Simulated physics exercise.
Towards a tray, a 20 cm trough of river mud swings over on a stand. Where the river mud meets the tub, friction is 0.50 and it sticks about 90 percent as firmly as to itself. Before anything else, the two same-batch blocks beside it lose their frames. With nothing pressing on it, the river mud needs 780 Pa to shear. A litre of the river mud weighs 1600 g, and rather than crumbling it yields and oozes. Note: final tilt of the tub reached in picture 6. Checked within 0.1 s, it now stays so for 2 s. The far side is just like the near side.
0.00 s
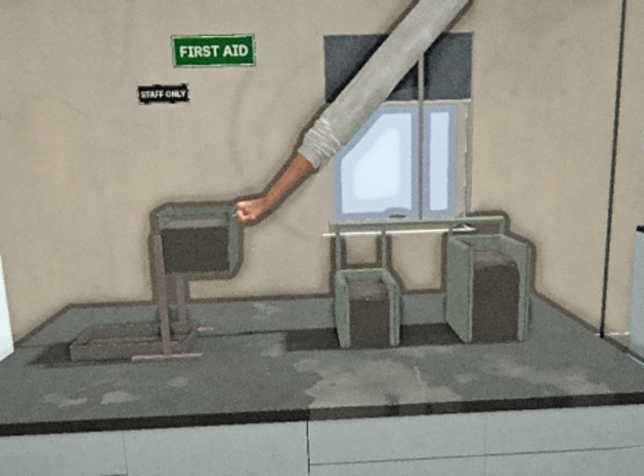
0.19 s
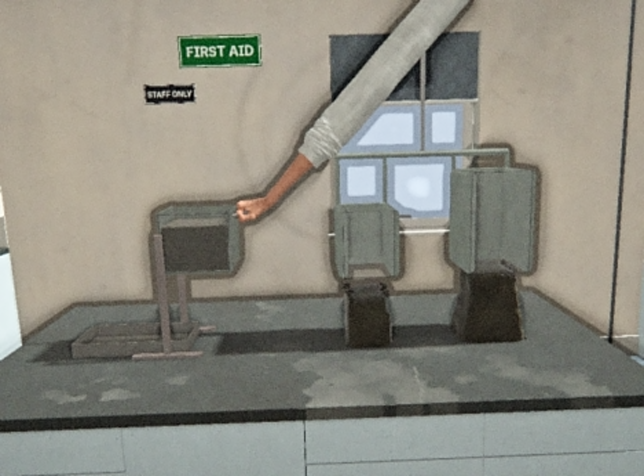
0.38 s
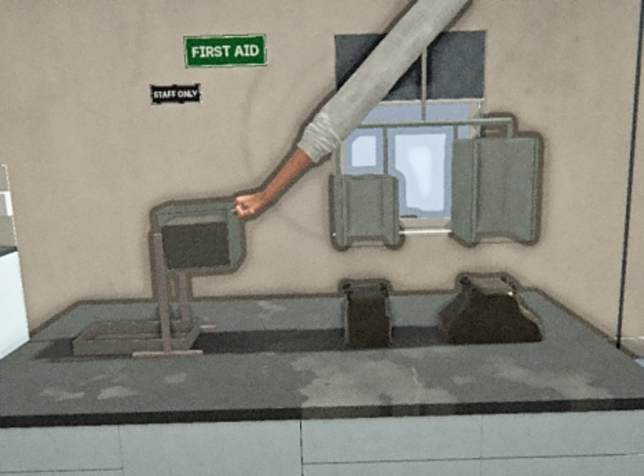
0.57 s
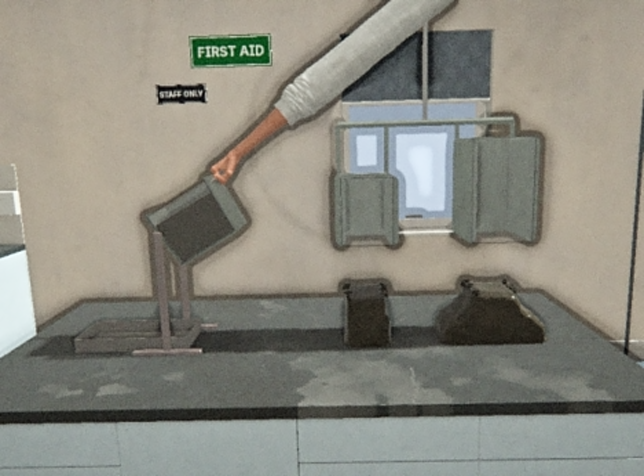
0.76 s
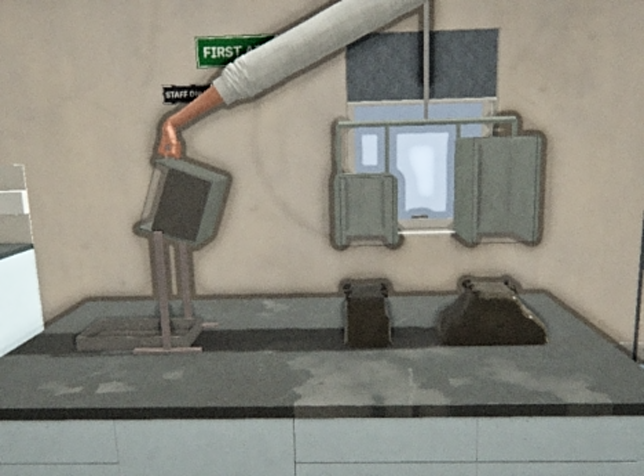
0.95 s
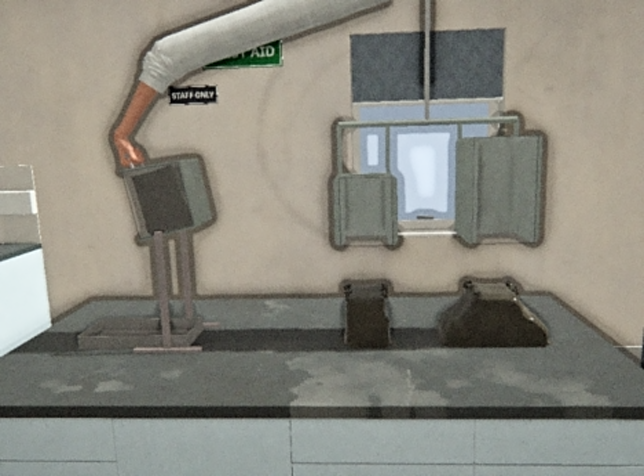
The clip shows grey casings lifting off two dark blocks, the right one slumping into a wide mound while the left barely sinks; then a hand swings a stand-mounted tub of dark mud leftward onto its side.
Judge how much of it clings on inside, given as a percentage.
Something like 39 % clings on inside.
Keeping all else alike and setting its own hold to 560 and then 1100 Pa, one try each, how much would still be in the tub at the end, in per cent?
First try roughly 35 per cent, second try roughly 50 per cent.
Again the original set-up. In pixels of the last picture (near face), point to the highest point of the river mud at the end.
Peak location: Approx. (166, 209).
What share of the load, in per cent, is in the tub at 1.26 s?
About 45 %.
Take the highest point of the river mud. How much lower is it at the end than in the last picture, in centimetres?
Roughly 14 cm.
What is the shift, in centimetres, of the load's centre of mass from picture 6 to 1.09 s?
It has moved close to 6 cm.
After 1.09 s, the tub is at 100 degrees and holds 86 %.
After 1.26 s, the tub is at 100 degrees and holds 44 %.
After 1.43 s, the tub is at 100 degrees and holds 39 %.
After 1.60 s, the tub is at 100 degrees and holds 39 %.
After 2.95 s, the tub is at 100 degrees and holds 39 %.
